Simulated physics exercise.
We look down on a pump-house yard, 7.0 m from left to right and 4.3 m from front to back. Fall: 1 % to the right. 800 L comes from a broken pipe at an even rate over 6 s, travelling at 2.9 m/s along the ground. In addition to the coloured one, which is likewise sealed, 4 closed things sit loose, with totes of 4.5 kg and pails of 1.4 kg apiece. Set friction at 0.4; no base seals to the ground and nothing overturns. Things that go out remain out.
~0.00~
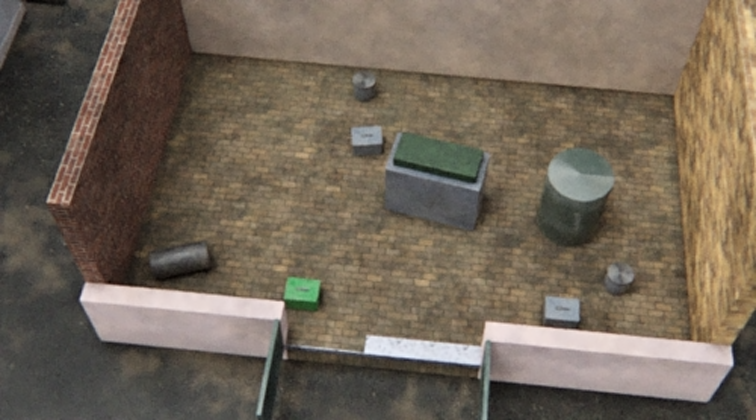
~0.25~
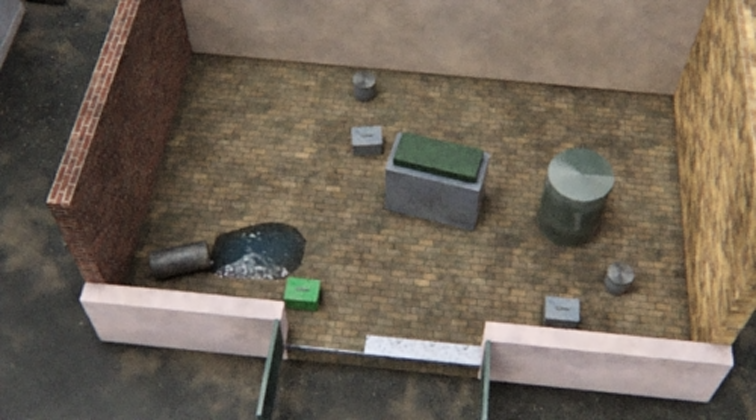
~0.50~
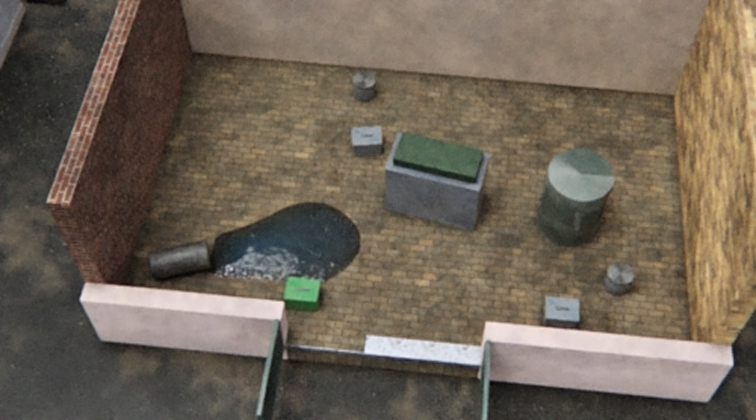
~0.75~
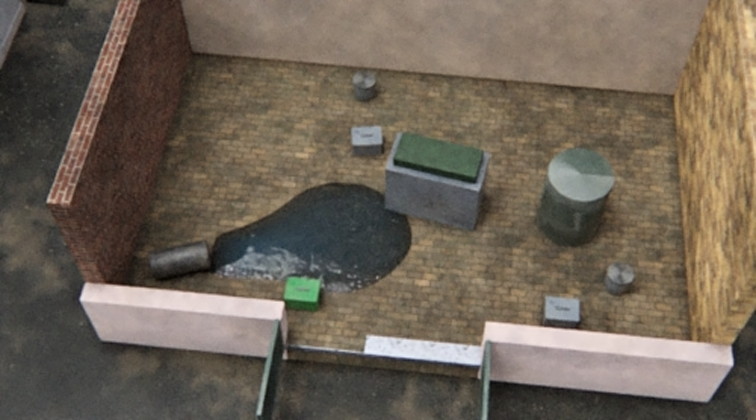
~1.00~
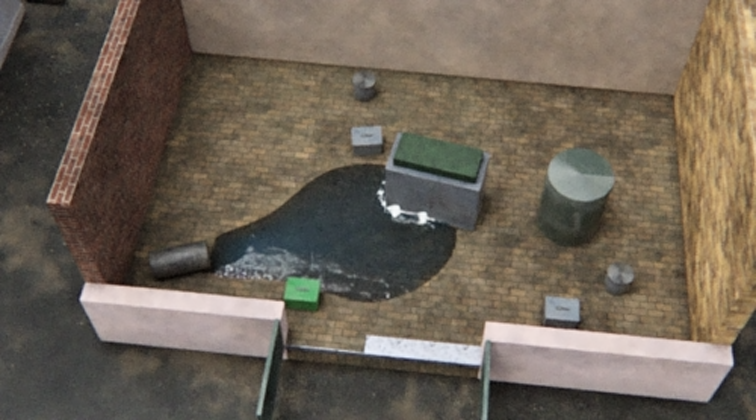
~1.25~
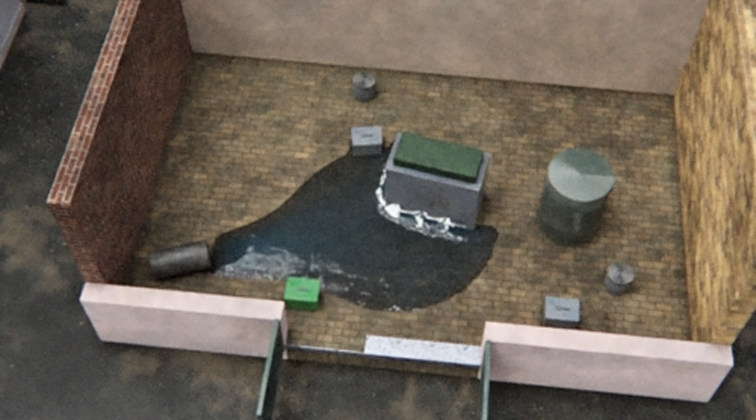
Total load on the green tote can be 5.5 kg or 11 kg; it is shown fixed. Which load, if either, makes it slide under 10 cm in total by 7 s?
The minimum that works is the lighter fill.
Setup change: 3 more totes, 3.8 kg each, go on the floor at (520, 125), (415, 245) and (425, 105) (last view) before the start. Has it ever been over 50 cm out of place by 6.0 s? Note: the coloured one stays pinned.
The first is lower, the second higher, the third higher.
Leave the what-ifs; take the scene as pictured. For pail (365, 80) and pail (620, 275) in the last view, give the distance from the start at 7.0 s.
Distances, as listed: 10 cm then 80 cm.
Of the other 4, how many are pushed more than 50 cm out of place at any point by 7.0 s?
Tally: 2.
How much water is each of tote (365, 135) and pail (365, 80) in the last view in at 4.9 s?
Depths: Near 2 cm, then near 2 cm.
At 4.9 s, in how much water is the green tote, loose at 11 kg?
0 cm, roughly.
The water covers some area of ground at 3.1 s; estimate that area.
About 14 m2 is covered.
After 1.8 s the green tote would be 0 cm from its start with 5.5 kg and 0 cm from its start with 11 kg; 0 cm of water round it then.
After 3.1 s the green tote would be 0 cm from its start with 5.5 kg and 0 cm from its start with 11 kg; 0 cm of water round it then.
After 4.9 s the green tote would be 0 cm from its start with 5.5 kg and 0 cm from its start with 11 kg; 0 cm of water round it then.
After 7.0 s the green tote would be 0 cm from its start with 5.5 kg and 0 cm from its start with 11 kg; 0 cm of water round it then.
